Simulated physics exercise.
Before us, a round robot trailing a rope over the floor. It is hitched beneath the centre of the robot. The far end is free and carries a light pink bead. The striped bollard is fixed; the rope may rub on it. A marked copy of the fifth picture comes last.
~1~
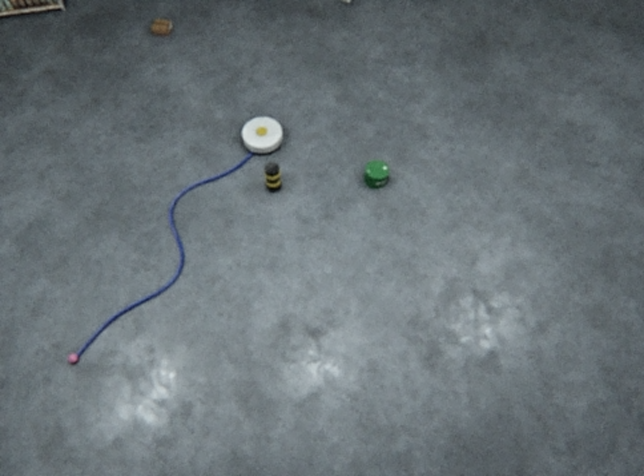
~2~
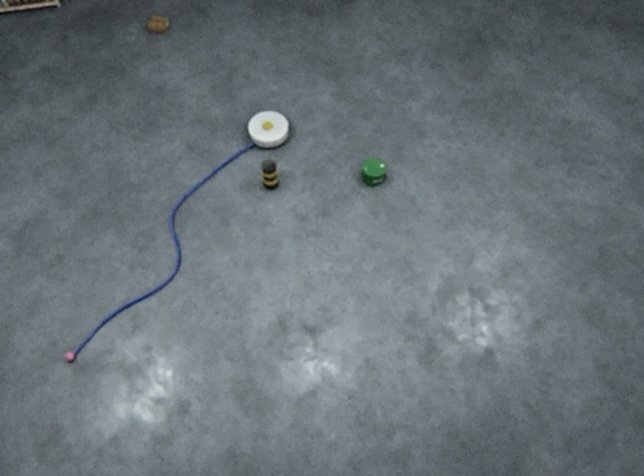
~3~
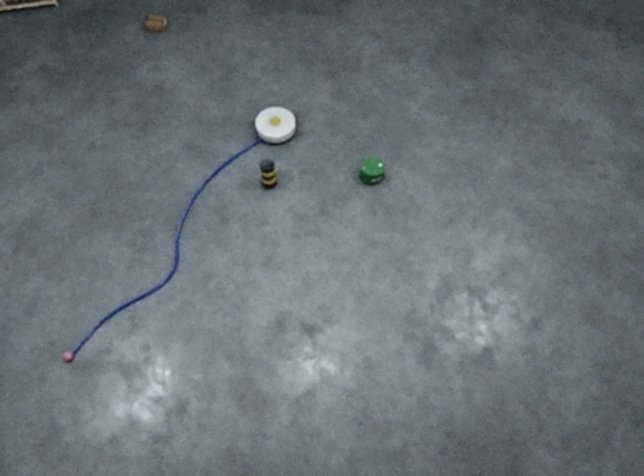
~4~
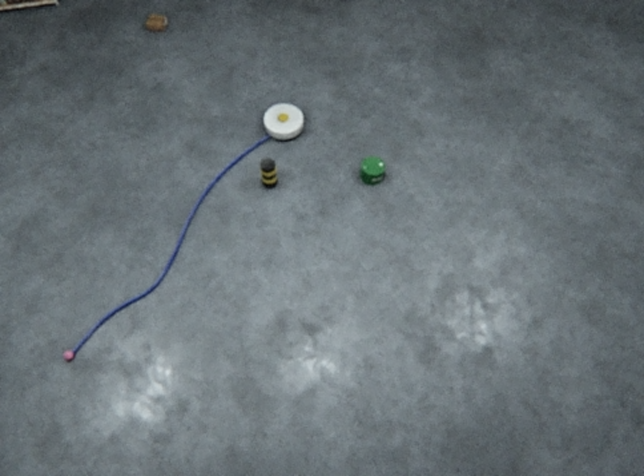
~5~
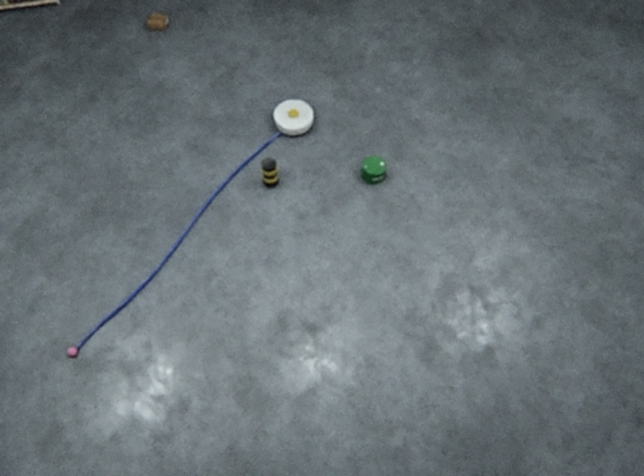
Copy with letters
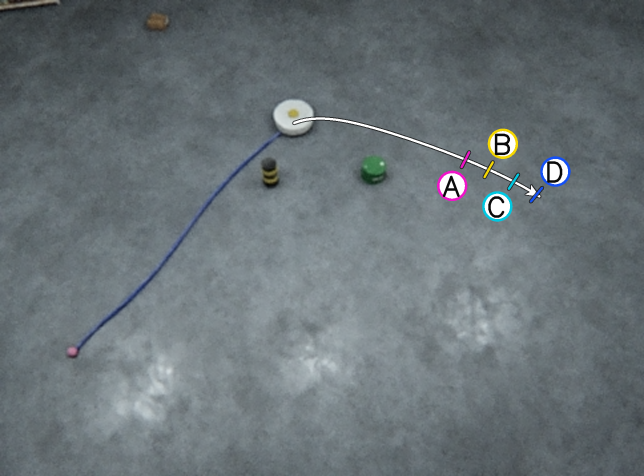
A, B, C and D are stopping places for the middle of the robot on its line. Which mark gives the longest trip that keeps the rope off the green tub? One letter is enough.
As far as tick A.
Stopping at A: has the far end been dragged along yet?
By then, yes.
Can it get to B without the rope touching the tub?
No.
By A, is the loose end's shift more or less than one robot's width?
By then, more.
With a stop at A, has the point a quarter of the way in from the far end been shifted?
Yes.
On the marked copy, A at (465, 160); B at (489, 169); C at (514, 182); D at (537, 195); the route from (294, 123) via (416, 141) to (540, 197).
Following A. Soon after the start, robot (354, 118), middle of the rope (231, 196), free end (112, 311).
Later, robot (414, 136), middle of the rope (269, 176), free end (147, 274).
In the end, robot (467, 155), middle of the rope (313, 169), free end (186, 241); only the bollard has been touched, if anything.
As for the rest, B brings the rope against the tub; C brings the rope against the tub; D brings the rope against the tub.
